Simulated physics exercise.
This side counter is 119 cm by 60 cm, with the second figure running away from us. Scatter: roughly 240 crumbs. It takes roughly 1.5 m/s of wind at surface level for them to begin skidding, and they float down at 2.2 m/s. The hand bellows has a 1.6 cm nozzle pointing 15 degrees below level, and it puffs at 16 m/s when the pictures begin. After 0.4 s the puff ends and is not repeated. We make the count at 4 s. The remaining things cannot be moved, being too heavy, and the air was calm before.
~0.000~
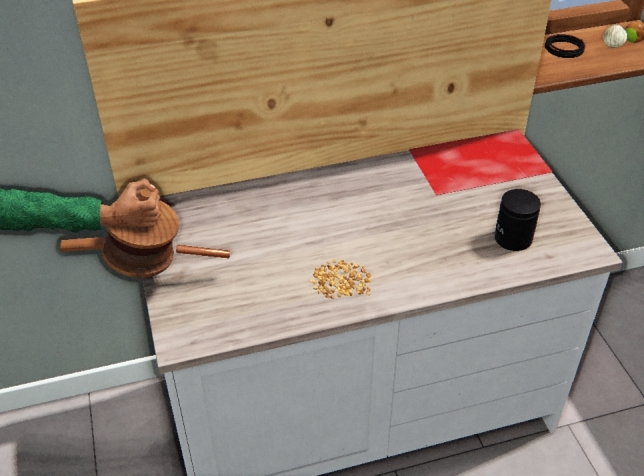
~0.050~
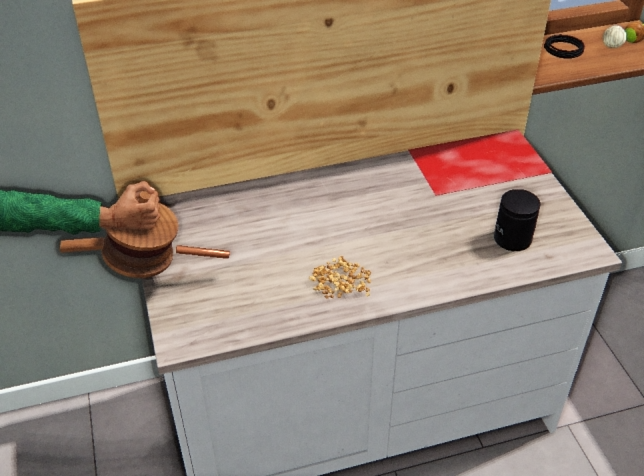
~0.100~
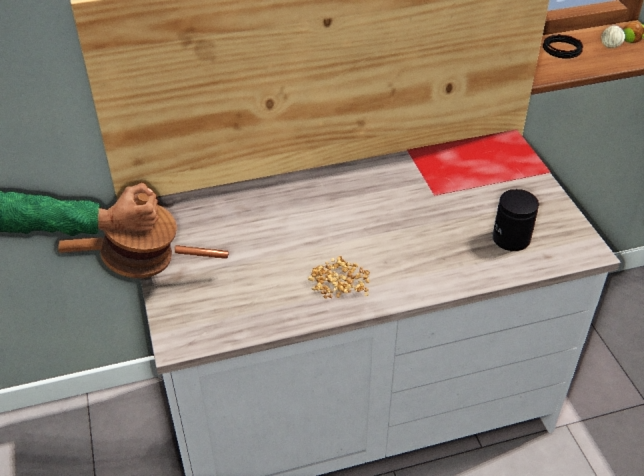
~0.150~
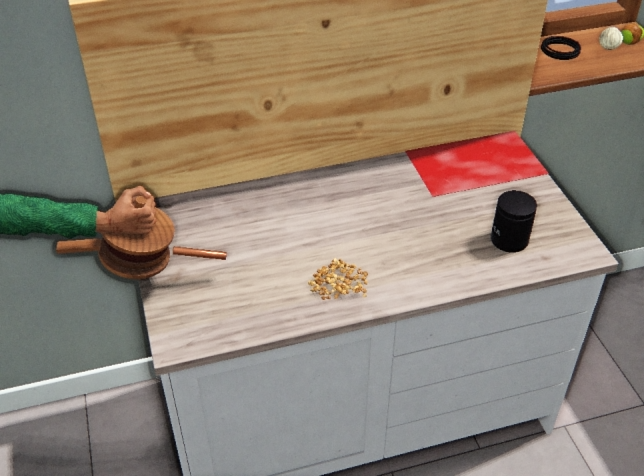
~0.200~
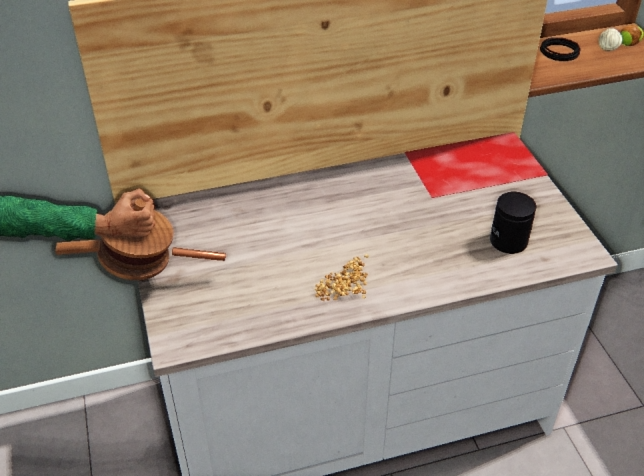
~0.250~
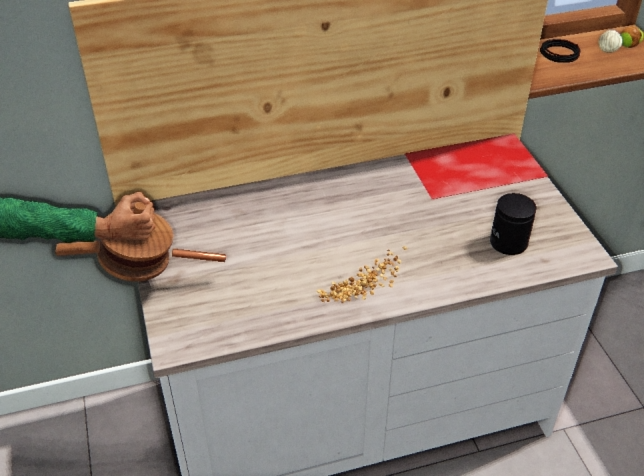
A hand in a fuzzy green sleeve grips a round wooden hand bellows at the left end of a pale wood-topped counter, seen from above at an angle. Golden crumbs lie near the middle, with a black jar to the right, a red sheet behind it and a knotty board along the back. The crumbs sit still at first, then skid rightward and scatter into a slanting streak, while the view shifts very slightly.
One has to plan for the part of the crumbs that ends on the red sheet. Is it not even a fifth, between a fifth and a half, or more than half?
Fewer than a fifth.
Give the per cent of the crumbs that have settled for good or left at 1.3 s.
About 100 per cent.
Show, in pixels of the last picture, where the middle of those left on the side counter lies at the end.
It lands close to (406, 304) in the last picture.
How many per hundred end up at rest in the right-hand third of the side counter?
Some 15 per cent.
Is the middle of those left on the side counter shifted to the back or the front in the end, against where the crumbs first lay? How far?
Looks like a forward shift by some 10 cm.
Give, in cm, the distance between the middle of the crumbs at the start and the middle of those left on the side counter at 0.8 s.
The middle is some 20 cm from where it began.
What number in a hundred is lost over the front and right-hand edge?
Roughly 70 per cent at the front edge and 0 per cent at the right-hand edge.
After 0.8 s the count stands so, 0 % are on the red sheet; the middle of those left on the top is near (421, 301).
After 1.3 s the count stands so, 0 % are on the red sheet; the middle of those left on the top is near (406, 304).
After 2.2 s the count stands so, 0 % are on the red sheet; the middle of those left on the top is near (406, 304).
After 4.0 s, at the end, 0 % are on the red sheet; the middle of those left on the top is near (406, 304).
